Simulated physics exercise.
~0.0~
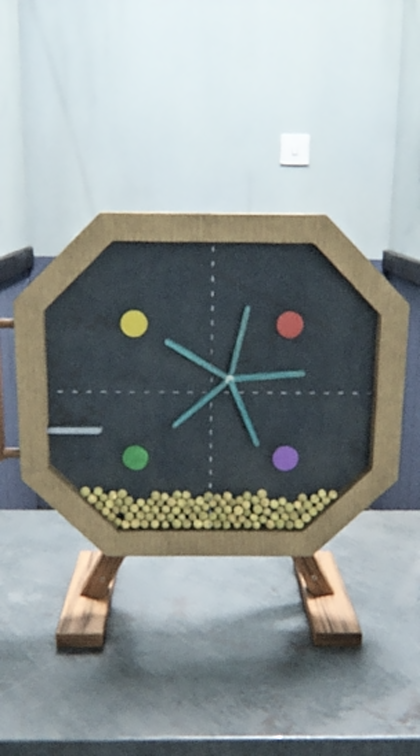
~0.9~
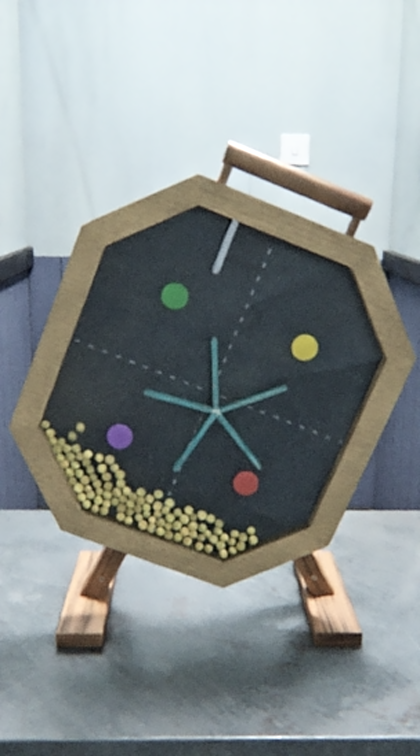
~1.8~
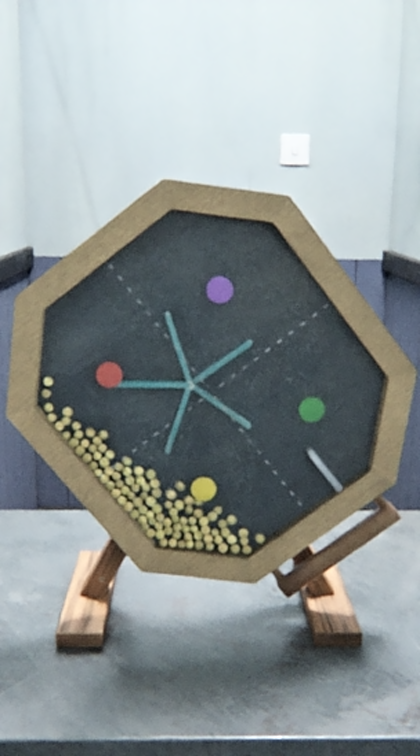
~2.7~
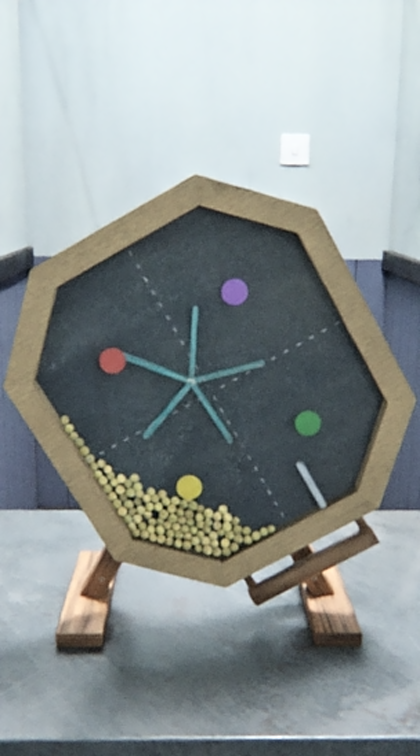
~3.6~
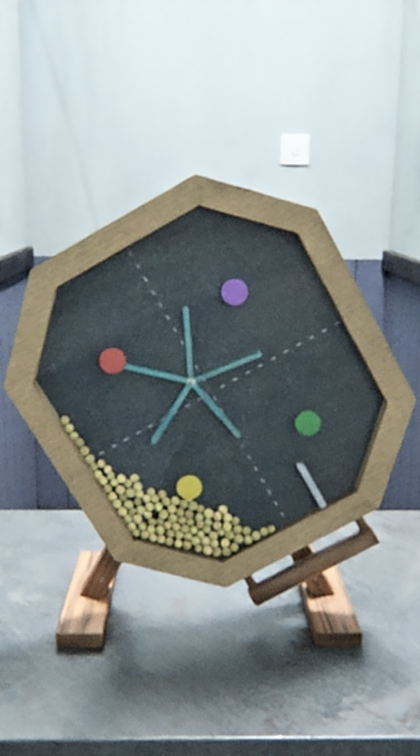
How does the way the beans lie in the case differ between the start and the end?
At the start the beans lie in a fairly level layer along the bottom. By the end they are heaped farther to the left, sloping up the lower left side of the tilted case.
